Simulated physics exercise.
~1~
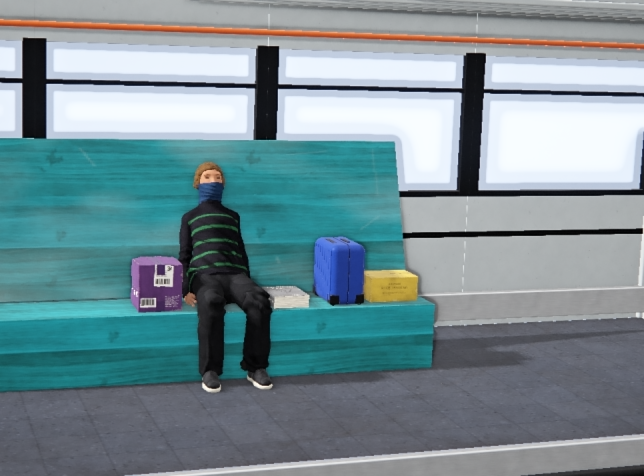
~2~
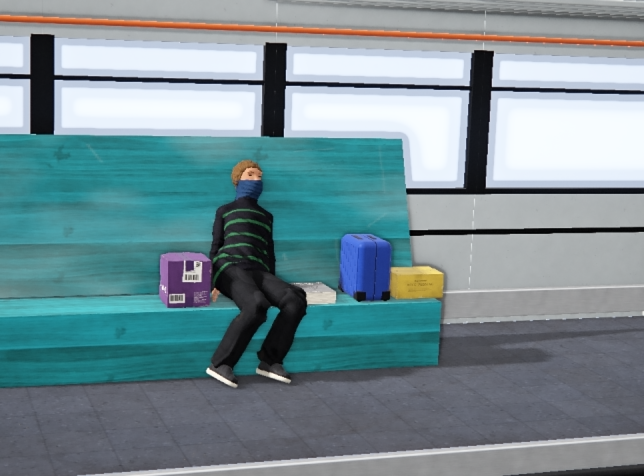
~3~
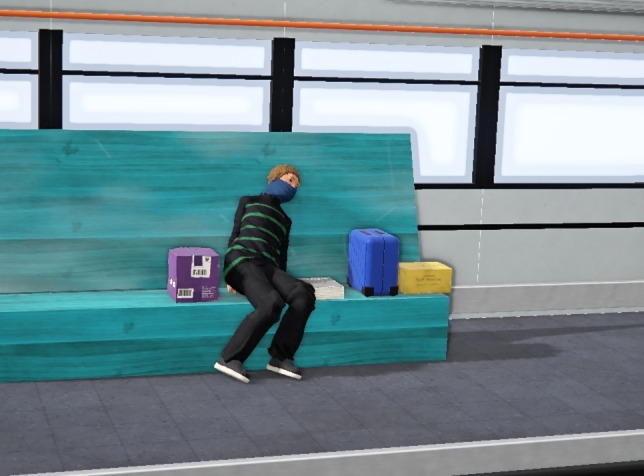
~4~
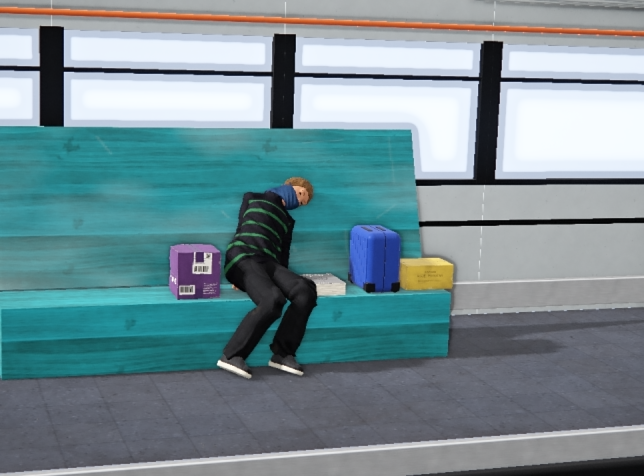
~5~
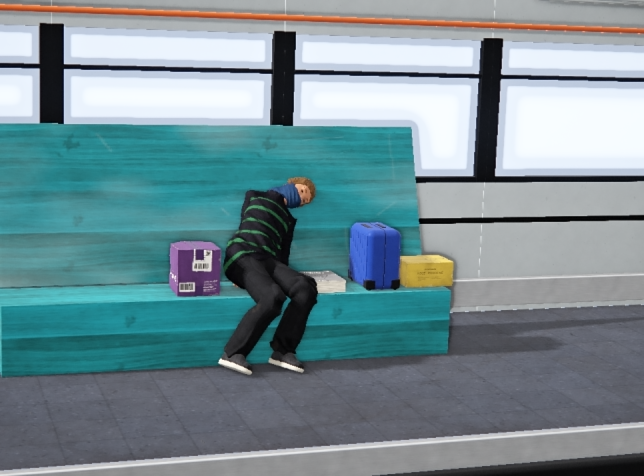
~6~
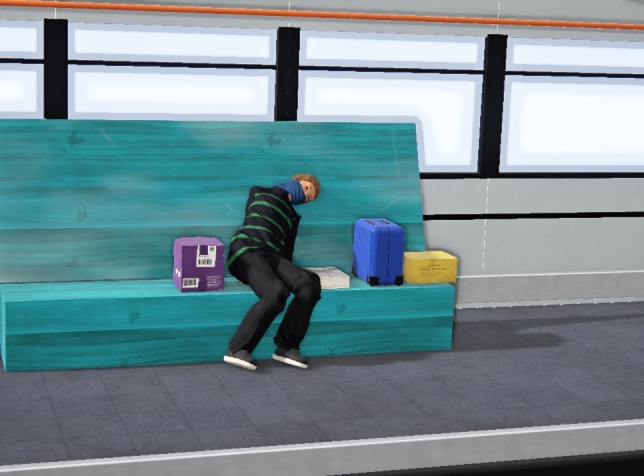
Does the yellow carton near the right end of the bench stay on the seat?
Yes, the yellow carton slides a little to the right but stays on the bench, still upright near its end.
